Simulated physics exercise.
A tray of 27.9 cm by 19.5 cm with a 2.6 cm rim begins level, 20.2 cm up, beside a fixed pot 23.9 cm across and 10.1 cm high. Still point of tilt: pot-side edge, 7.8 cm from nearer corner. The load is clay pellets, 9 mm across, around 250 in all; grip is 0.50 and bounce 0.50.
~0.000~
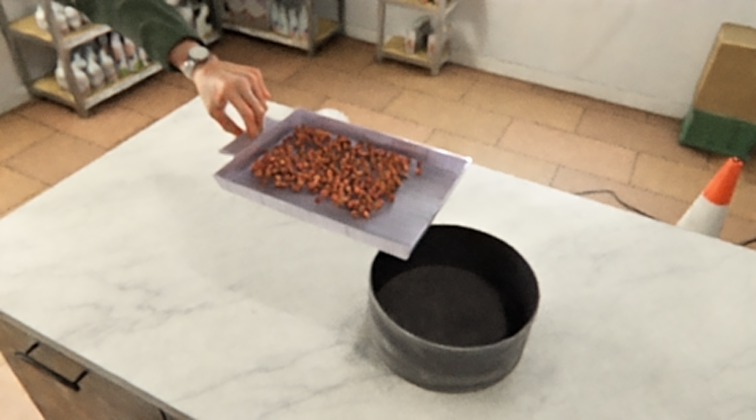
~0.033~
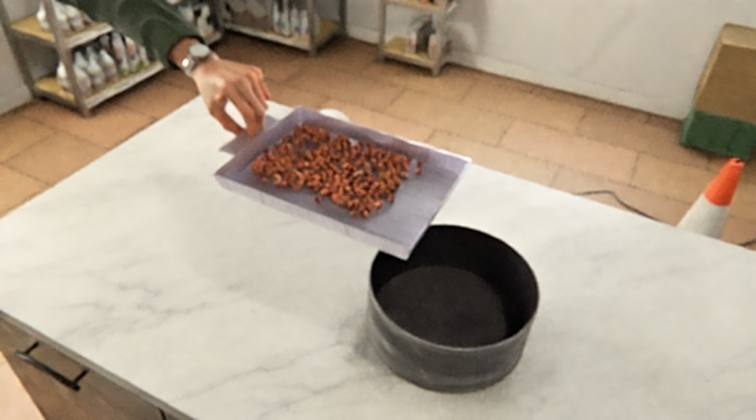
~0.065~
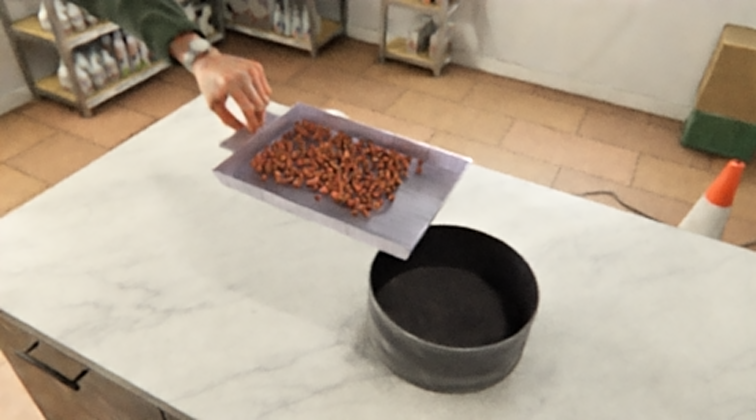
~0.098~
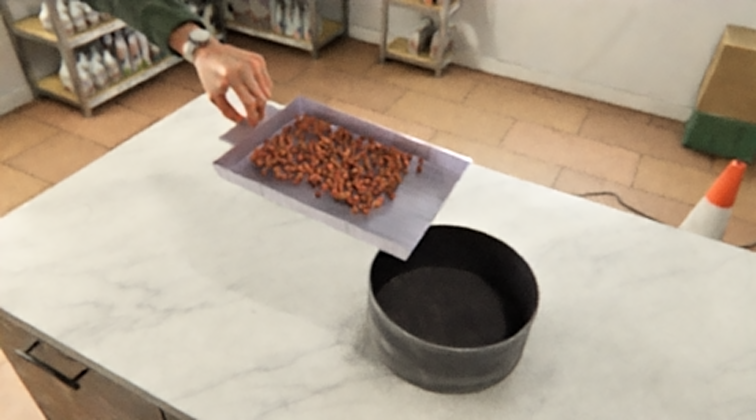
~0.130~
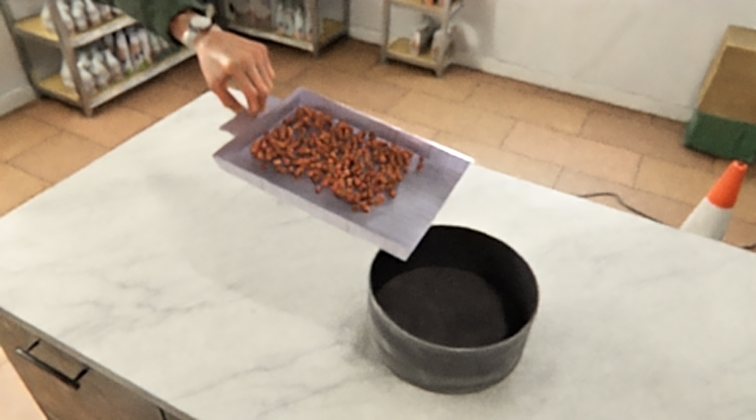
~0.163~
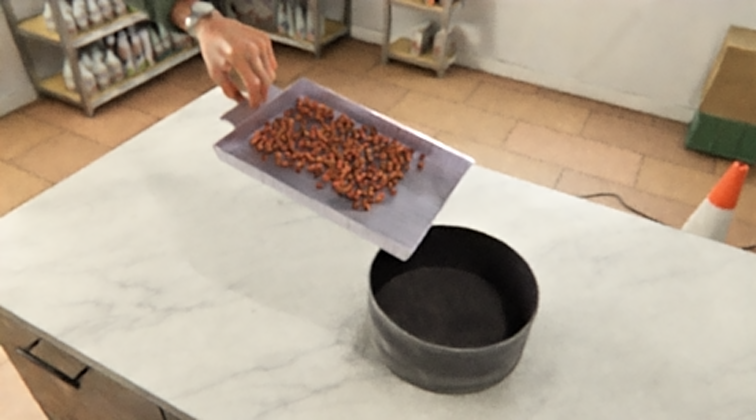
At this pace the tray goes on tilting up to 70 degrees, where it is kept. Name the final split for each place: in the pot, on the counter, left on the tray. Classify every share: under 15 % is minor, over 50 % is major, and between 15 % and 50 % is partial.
Pot: Partial, counter: Minor, tray: Major.
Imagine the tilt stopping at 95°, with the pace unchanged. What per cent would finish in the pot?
The pot would get around 95 per cent.
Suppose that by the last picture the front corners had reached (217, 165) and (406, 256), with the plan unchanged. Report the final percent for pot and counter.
Final per cent - pot 30, counter 30.
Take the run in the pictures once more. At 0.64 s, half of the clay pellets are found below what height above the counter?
Around 24 cm up.
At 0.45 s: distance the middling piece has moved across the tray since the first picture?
About 4 cm.
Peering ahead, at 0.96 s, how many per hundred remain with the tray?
It works out to near 60 per cent of the load.
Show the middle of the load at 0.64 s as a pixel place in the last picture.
I reckon close to (431, 196).
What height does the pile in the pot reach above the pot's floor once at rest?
It gets to about 1.5 cm.
After 0.45 s, tilt 40 degrees; the tray holds 100 %, the pot 0 %.
After 0.64 s, tilt 59 degrees; the tray holds 100 %, the pot 0 %.
After 0.96 s, tilt 70 degrees; the tray holds 60 %, the pot 30 %.
At rest (1.7 s), pot 35 %, counter 5 %, tray 60 %.
